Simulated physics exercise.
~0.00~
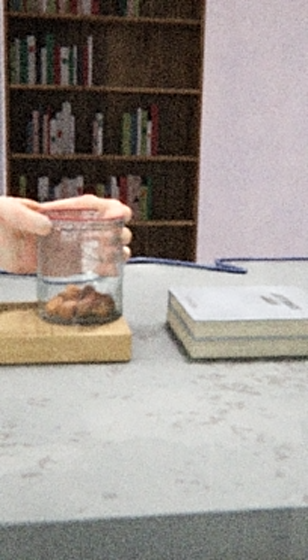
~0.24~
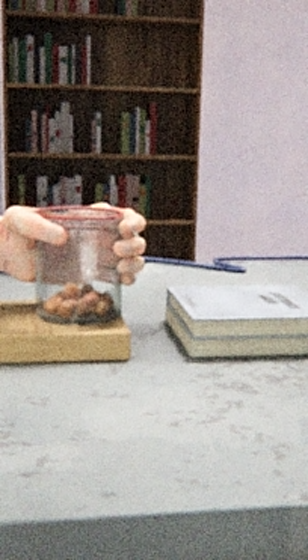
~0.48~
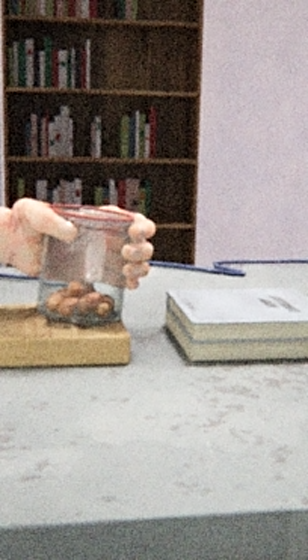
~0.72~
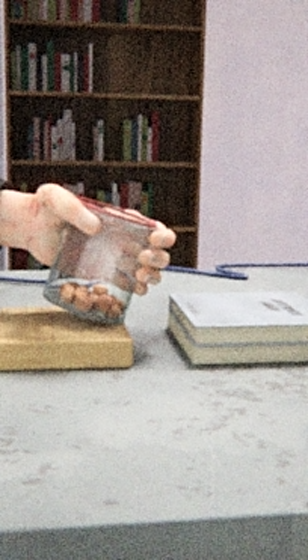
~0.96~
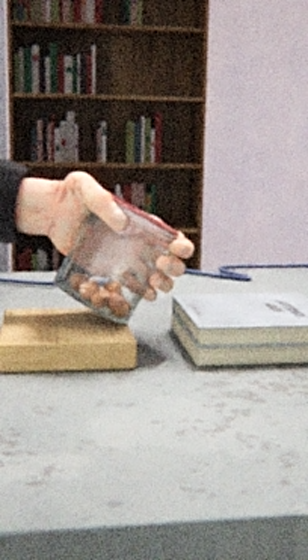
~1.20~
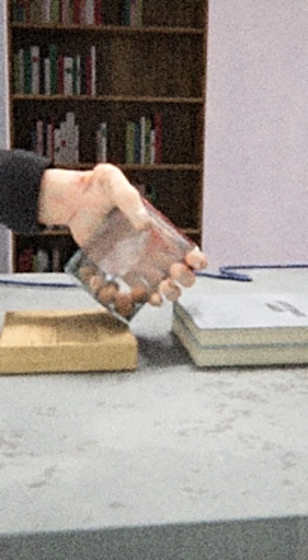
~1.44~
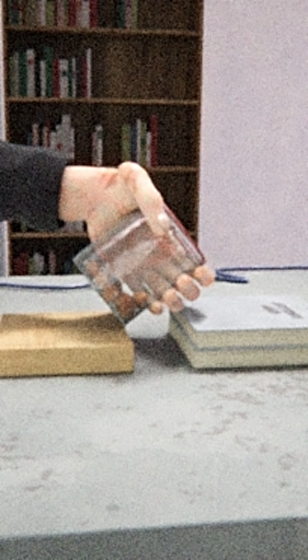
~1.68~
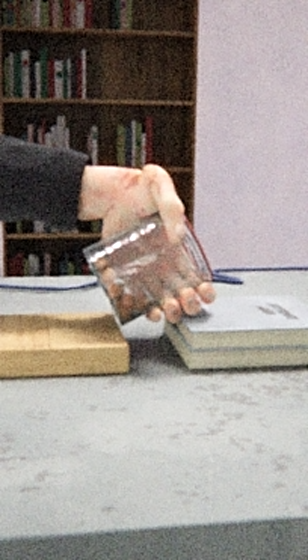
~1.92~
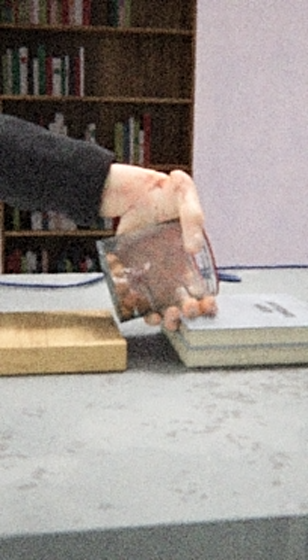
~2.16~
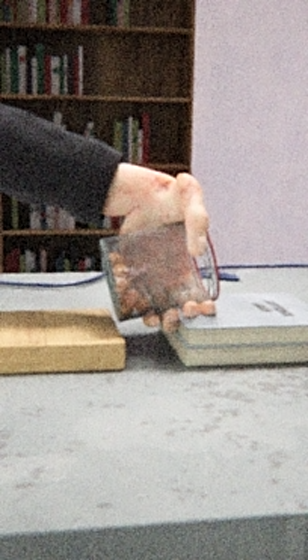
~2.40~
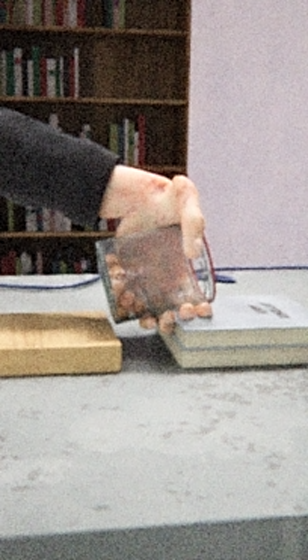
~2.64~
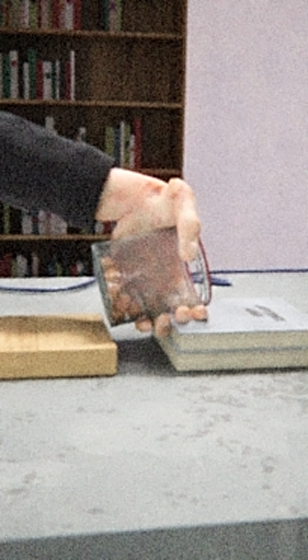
On a grey tabletop before bookshelves, a hand lifting a clear jar of brown nuggets, tipping it sideways against stacked books, nothing spilling.
